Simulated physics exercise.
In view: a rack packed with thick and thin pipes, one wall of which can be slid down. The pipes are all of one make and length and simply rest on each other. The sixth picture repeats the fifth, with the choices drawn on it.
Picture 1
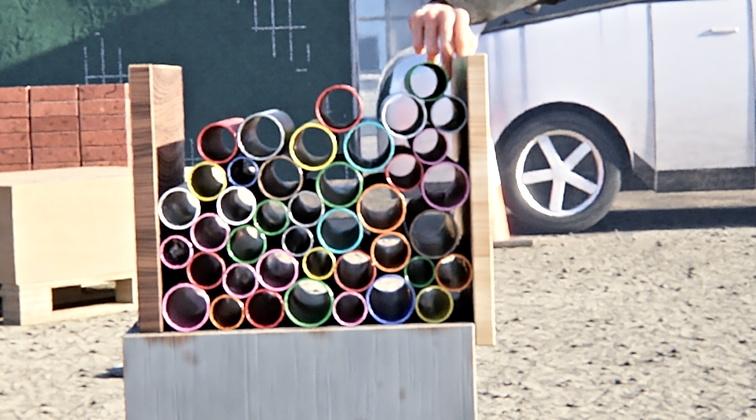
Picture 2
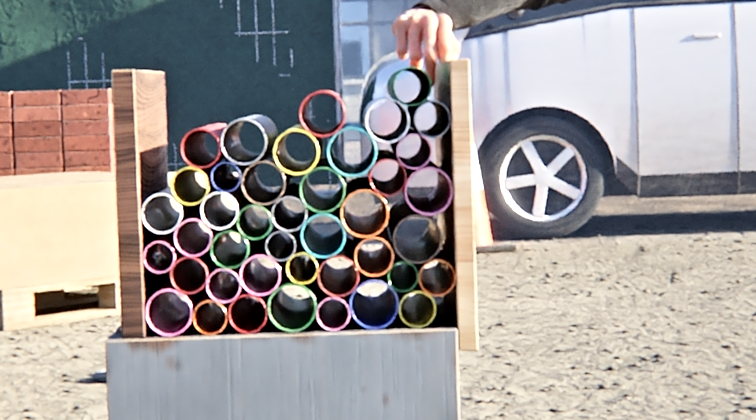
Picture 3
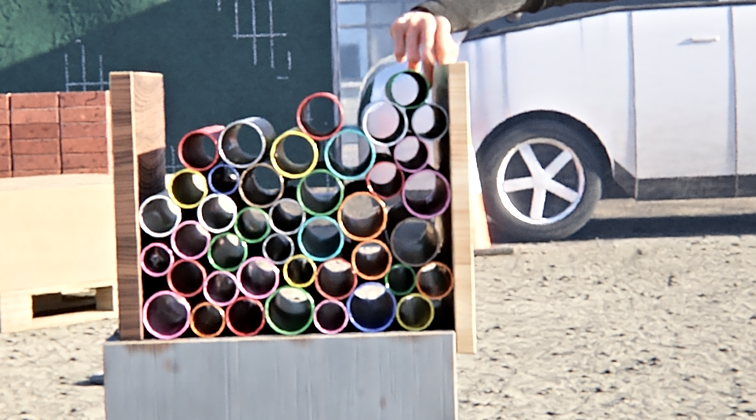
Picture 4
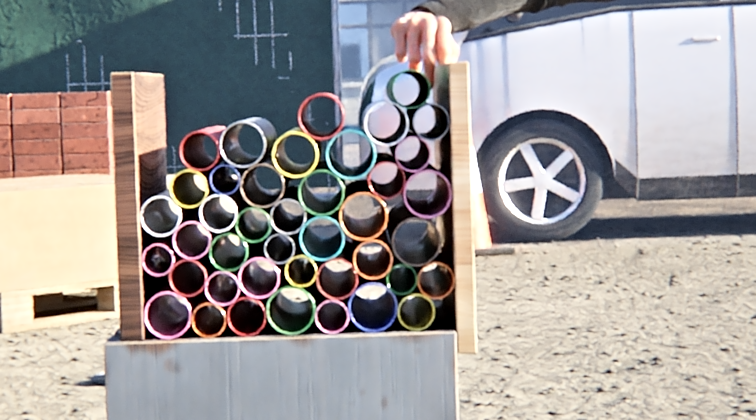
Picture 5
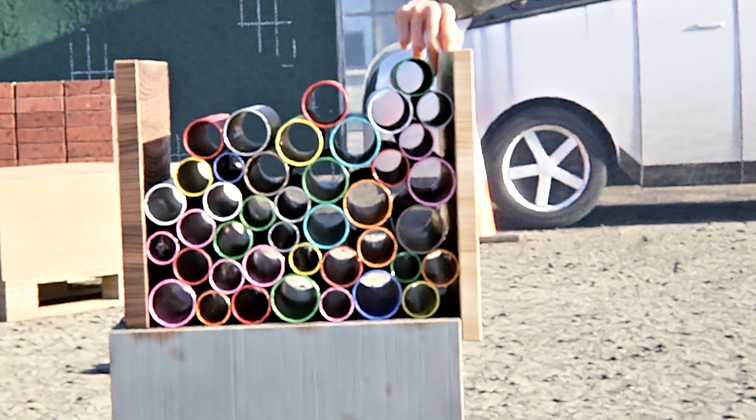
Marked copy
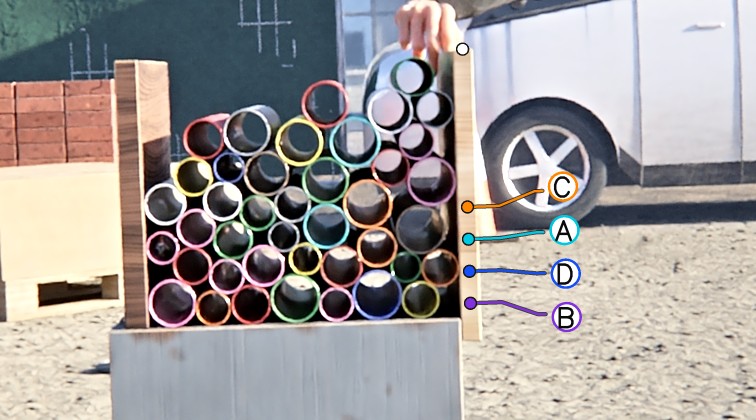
The whole view drifts slightly left and down, then lifts a little, while a hand stays at the top of the right side board of a rack packed with thick and thin colour-rimmed pipes. The board and the pipes show no clear movement within the rack, and the silver vehicle behind stays parked.
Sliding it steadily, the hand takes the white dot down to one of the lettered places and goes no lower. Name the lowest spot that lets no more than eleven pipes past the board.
At most to D.
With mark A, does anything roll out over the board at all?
At A: Yes.
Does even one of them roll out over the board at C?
At C: Yes.
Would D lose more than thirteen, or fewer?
Fewer than thirteen.
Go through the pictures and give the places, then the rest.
A blue pipe (391, 299); a red pipe (355, 271); a pink pipe (446, 186), in the first frame.
A pink pipe (429, 191); a green pipe (229, 249), in the second frame.
A green pipe (320, 193); a brown pipe (261, 186), in the third frame.
A yellow pipe (295, 155); a red pipe (199, 151), in the fourth frame.
Side board (457, 185); a pink pipe (173, 303); a blue pipe (377, 295), in the fifth frame.
On the marked copy, A at (469, 239); B at (471, 304); C at (468, 207); D at (470, 271); the white dot at (463, 49).
Taking D. A third of the way, top of the board (456, 144).
Two thirds of the way, top of the board (459, 250).
When it is over, top of the board (460, 271), about eight out over the board.
As for the rest, A about eight out over the board; B more than eleven out over the board; C about six out over the board.
